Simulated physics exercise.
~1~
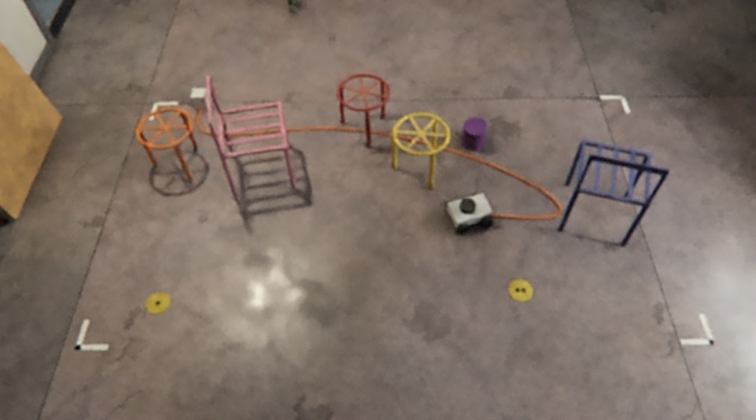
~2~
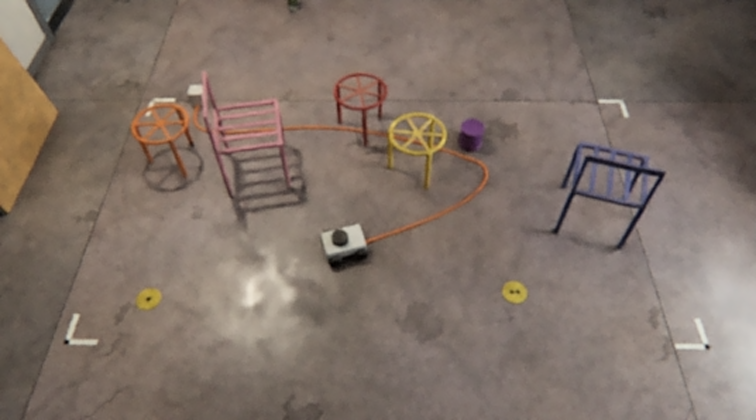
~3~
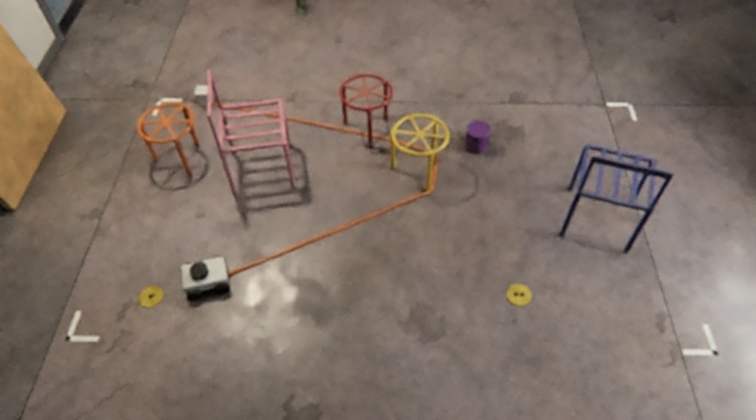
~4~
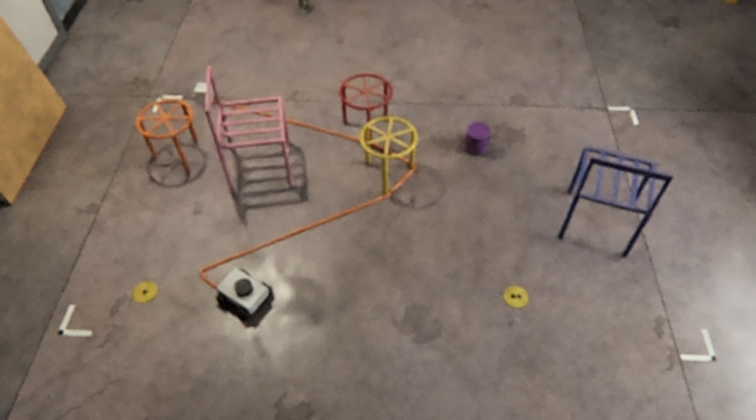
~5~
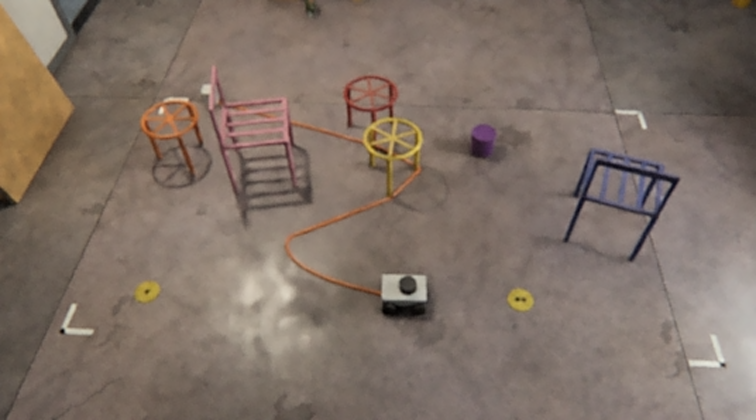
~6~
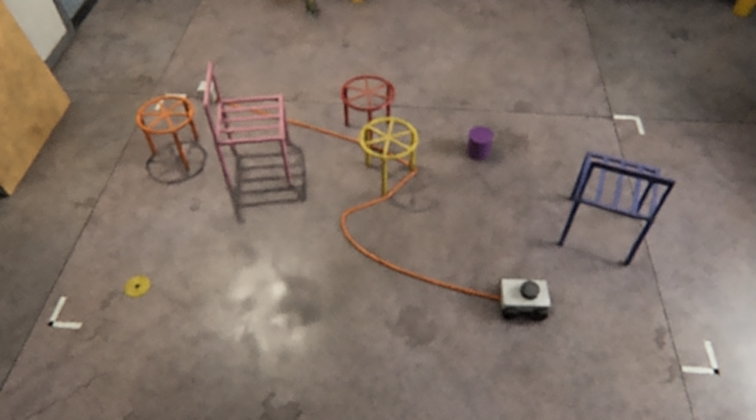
At the start, a small white cart trailing an orange lead sits on a concrete workshop floor, left of a blue chair, with colored stools, a pink chair and a purple bucket spread behind it. The cart drives left toward the yellow mark on that side, and the lead draws in against the yellow stool. As the cart turns back, the yellow stool shifts a little to the left. The cart then heads right, passing the other yellow mark's spot while the lead curves loosely behind. It ends near the blue chair, with the yellow stool still upright and the orange stool barely changed.
